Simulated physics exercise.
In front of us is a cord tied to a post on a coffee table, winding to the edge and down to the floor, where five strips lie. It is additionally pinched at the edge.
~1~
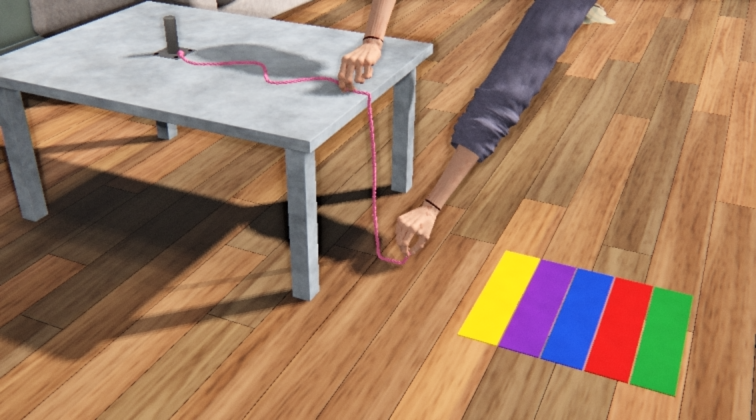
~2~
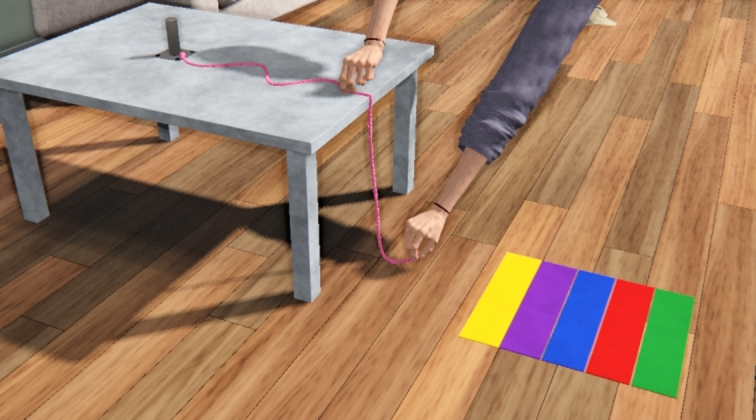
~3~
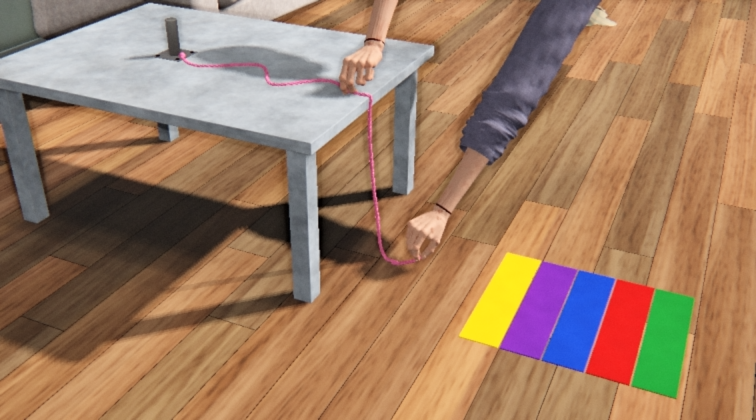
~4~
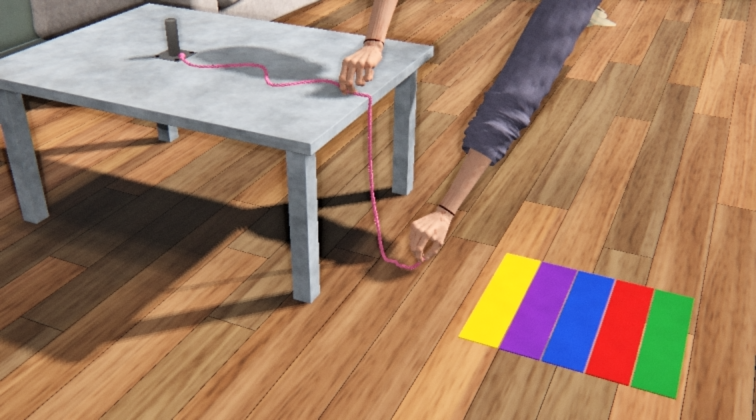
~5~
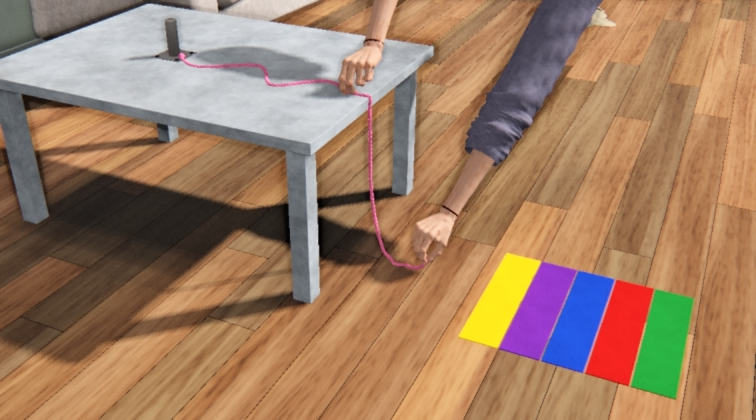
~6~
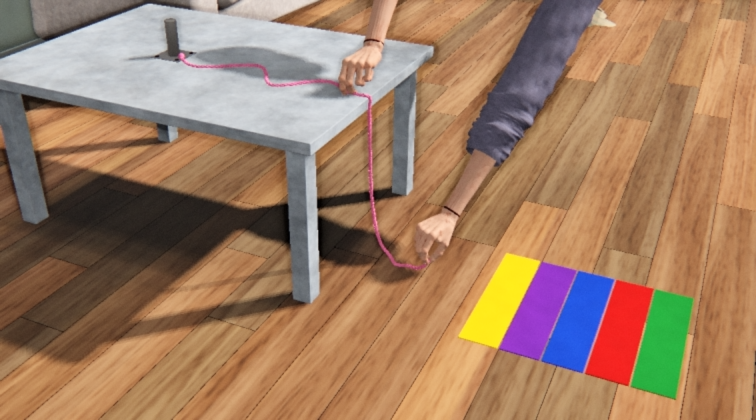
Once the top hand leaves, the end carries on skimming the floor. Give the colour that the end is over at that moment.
The end is over blue.
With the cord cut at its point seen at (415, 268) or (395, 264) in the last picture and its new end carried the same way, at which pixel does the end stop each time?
Around (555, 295) for the first cut and around (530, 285) for the second.
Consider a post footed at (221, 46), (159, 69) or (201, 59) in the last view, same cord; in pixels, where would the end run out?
Try 1 about (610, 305), try 2 about (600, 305), try 3 about (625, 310).
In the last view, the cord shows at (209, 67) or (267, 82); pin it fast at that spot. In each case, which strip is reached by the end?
Strip per try: Blue / purple.
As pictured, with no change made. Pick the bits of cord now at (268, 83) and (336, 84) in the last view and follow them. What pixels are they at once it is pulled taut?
End points: Roughly (307, 83); roughly (371, 101).
Soon after, end near (527, 286); over purple.
Then, end near (565, 295); over blue.
At full stretch, end near (586, 301); over blue. It halts on the blue strip.
